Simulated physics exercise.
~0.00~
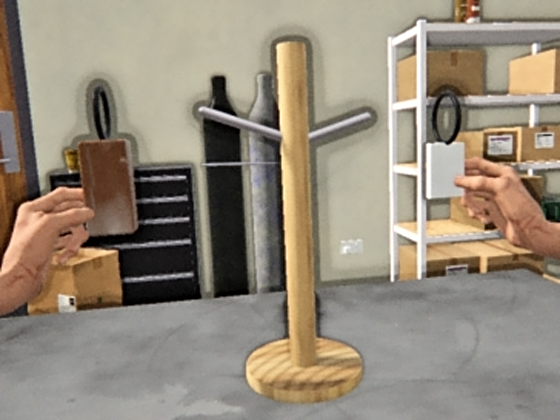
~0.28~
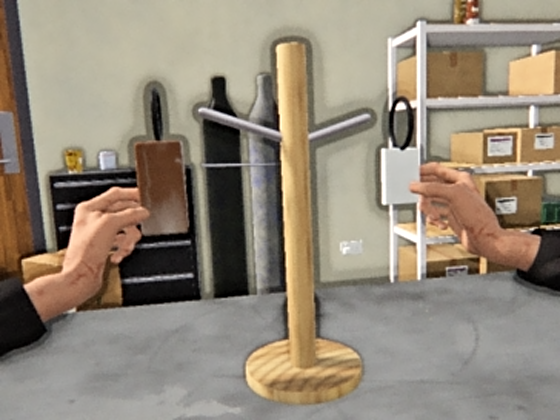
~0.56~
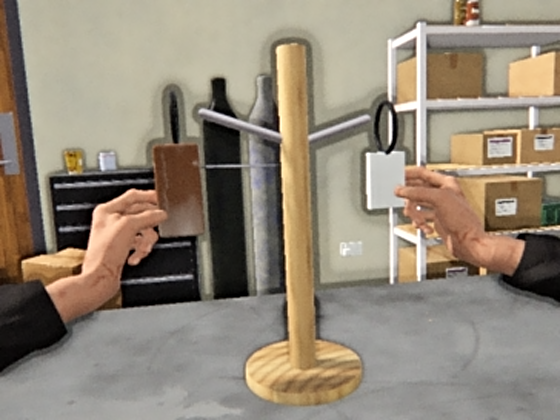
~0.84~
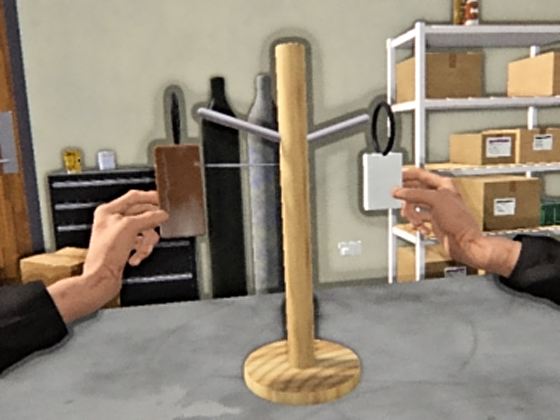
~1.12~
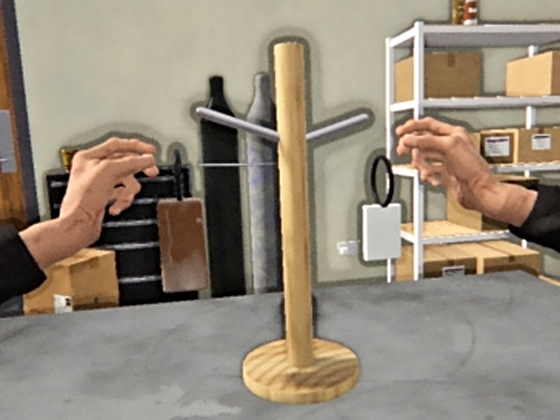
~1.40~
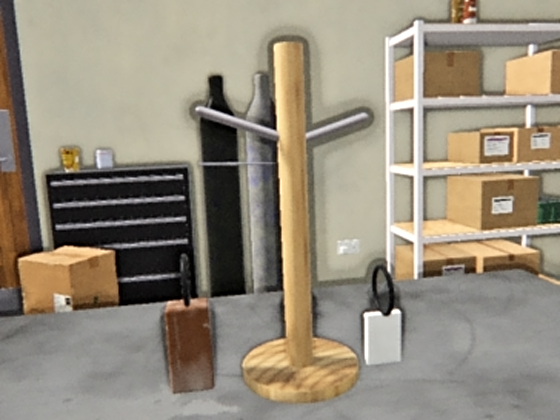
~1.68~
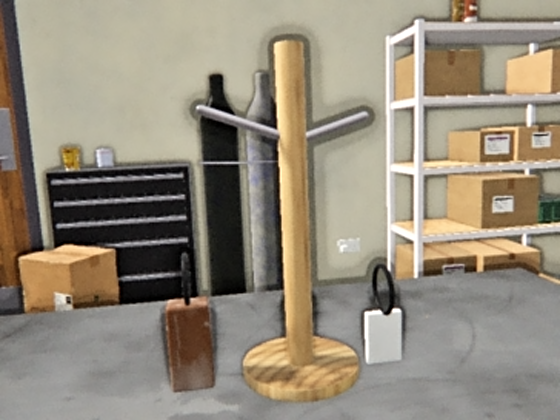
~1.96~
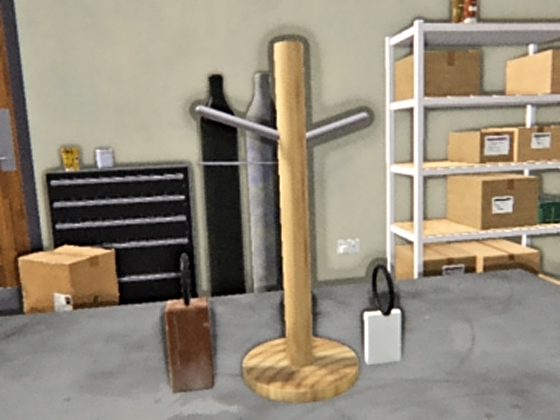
At the start, two hands hold a brown pouch on the left and a white tag on the right, each with a black loop on top, on either side of a wooden stand with two pegs. The hands bring both items inward toward the stand, the pouch moving right and the tag moving left, and pause near the pegs. Then the hands let go and draw back, and both items drop straight down. At the end, the pouch and the tag stand upright on the grey surface beside the stand's base, while both pegs remain empty.
